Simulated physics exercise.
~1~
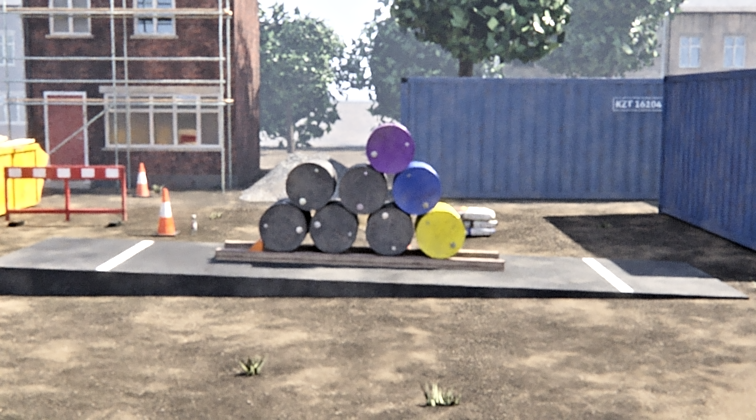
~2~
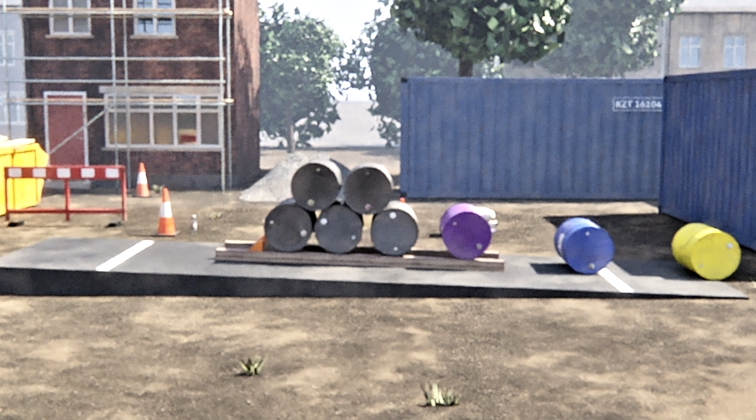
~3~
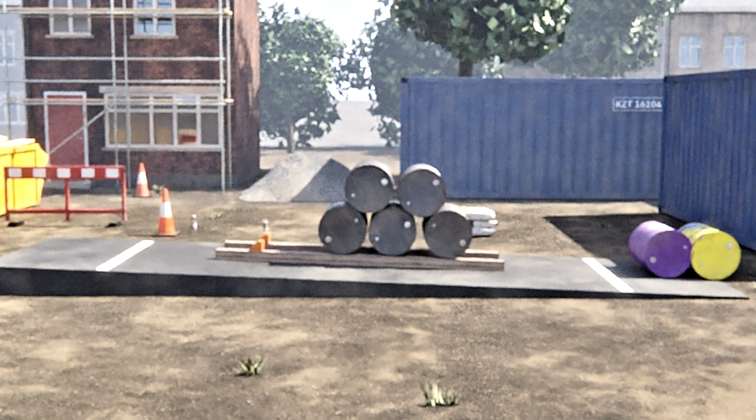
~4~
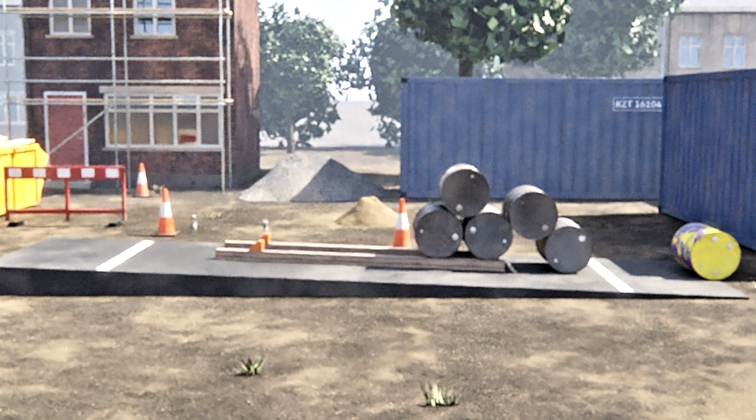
On an asphalt pad at a building site, a stack of dark drums with purple, blue and yellow ones at its right side gives way, and the coloured drums roll right past the white line, before the dark ones shift right and spread, still short of it.
